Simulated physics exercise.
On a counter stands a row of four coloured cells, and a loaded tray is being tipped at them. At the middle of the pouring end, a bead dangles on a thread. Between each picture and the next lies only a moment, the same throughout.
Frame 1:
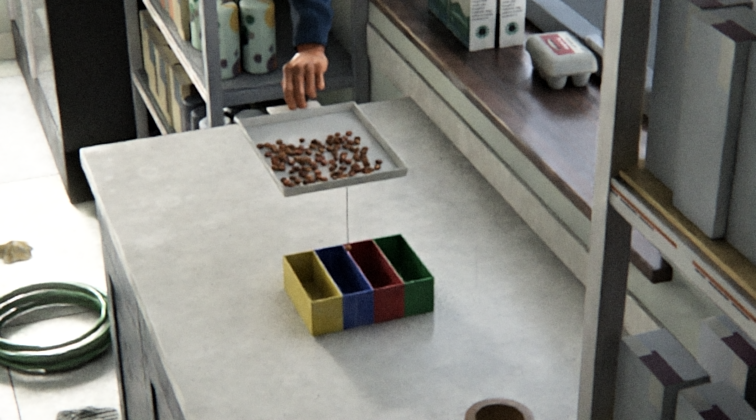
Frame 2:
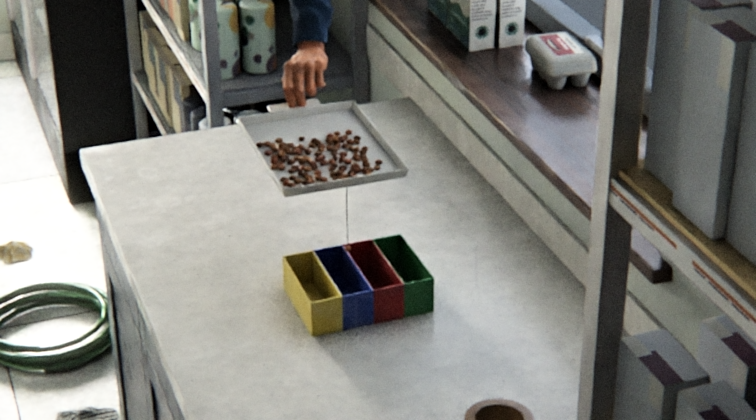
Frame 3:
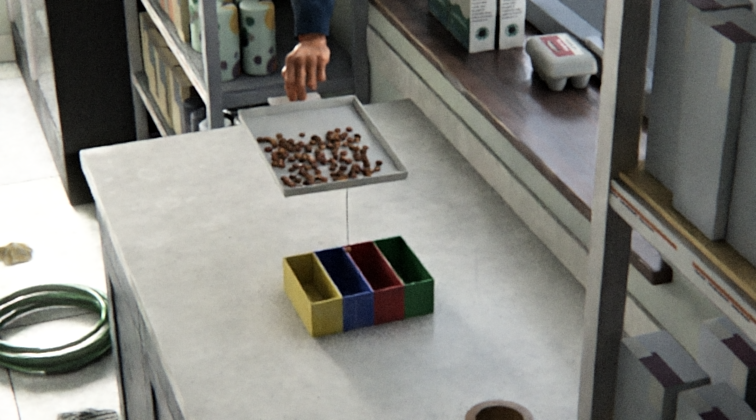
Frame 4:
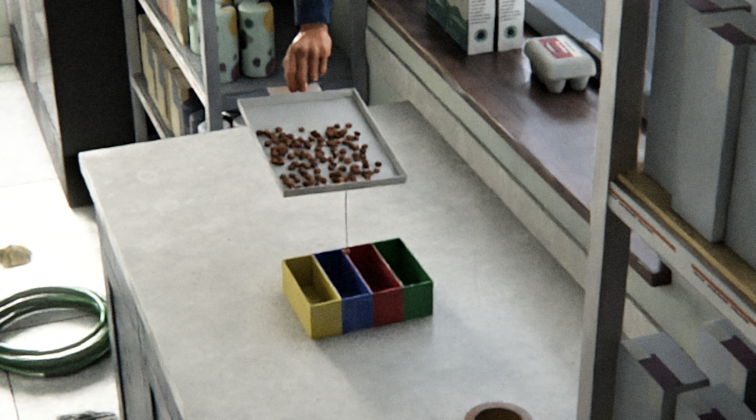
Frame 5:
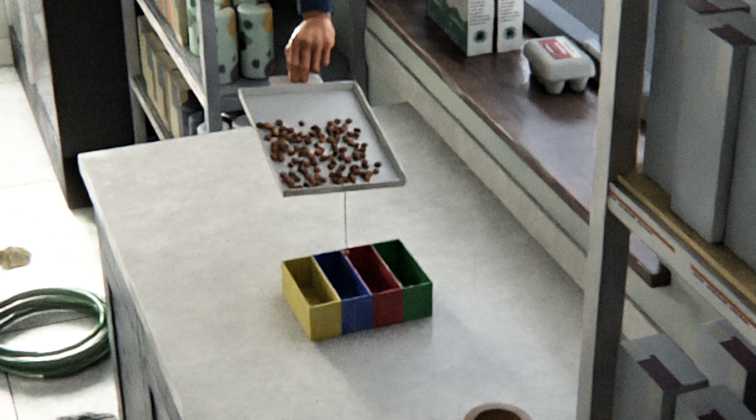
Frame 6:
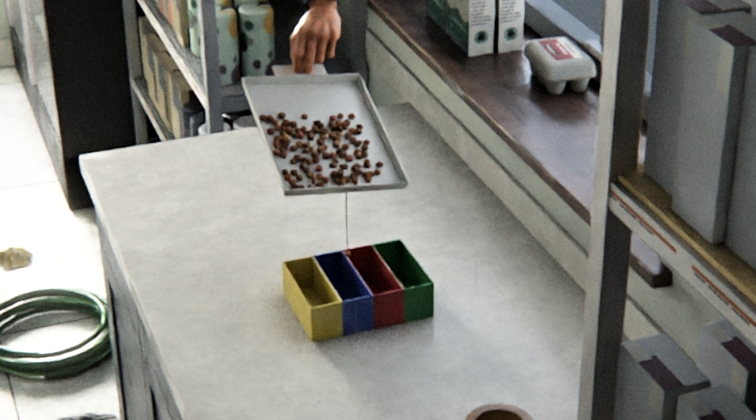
A hand gripping a gray tray of small brown pieces raised its back edge a little, gradually tilting it toward the yellow, blue, red and green compartments on the counter, while the pieces stayed on it.
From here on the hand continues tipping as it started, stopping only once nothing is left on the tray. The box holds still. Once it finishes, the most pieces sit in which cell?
In the green cell.
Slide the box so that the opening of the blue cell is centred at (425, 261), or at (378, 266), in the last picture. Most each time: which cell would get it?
Going by the two tries in order: That yellow cell, then the cell in red.
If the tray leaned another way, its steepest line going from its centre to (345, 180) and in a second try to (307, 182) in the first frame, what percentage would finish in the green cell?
Around 20 percent for the first aim and around 0 percent for the second.
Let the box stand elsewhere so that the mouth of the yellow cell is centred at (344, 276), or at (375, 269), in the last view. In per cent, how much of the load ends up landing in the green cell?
The first gives 10 %, the second 0 %.
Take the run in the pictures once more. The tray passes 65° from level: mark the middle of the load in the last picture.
Load centre: Approx. (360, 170).
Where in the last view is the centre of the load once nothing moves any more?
The centre settles at about (400, 292).
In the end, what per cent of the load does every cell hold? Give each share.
Per cell: Yellow at 0 %, blue at 10 %, red at 20 %, green at 60 %.
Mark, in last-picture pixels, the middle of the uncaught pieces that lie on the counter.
Approximate centre, last frame: (498, 292).
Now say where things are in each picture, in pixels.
Corners of the pouring end at (284, 188) and (406, 167), level; middle of the load at (319, 160), bits of dog kibble; bead on its thread at (348, 248); yellow cell at (327, 313); blue cell at (358, 306); red cell at (389, 300); green cell at (419, 294), in the first picture.
Corners of the pouring end at (284, 188) and (406, 168), level; middle of the load at (318, 159), in the second picture.
Corners of the pouring end at (285, 188) and (407, 170), tipped barely, lowest at the right corner; middle of the load at (319, 158), in the third picture.
Corners of the pouring end at (284, 189) and (406, 175), tipped a little, lowest at the right corner; middle of the load at (318, 155), in the fourth picture.
Corners of the pouring end at (284, 189) and (405, 178), tipped clearly, lowest at the right corner; middle of the load at (318, 153), in the fifth picture.
Corners of the pouring end at (287, 189) and (407, 181), tipped clearly, lowest at the right corner; middle of the load at (320, 149); yellow cell at (327, 318); blue cell at (358, 312); red cell at (388, 306); green cell at (419, 300), in the sixth picture.
Soon after the last picture, tray tipped steeply; nearly all on the tray; a stray few falling or outside the box.
A little later, tray tipped past a quarter turn; about a third on the tray; about a quarter in the green cell; a small part in the red cell; a stray few in the blue cell; about a third falling or outside the box.
Later still, tray tipped past a quarter turn; about two thirds in the green cell; about a quarter in the red cell; a small part in the blue cell; a stray few in the yellow cell; a small part falling or outside the box.
At rest, tray tipped past a quarter turn; about two thirds in the green cell; about a quarter in the red cell; a small part in the blue cell; a stray few in the yellow cell; a small part outside the box.
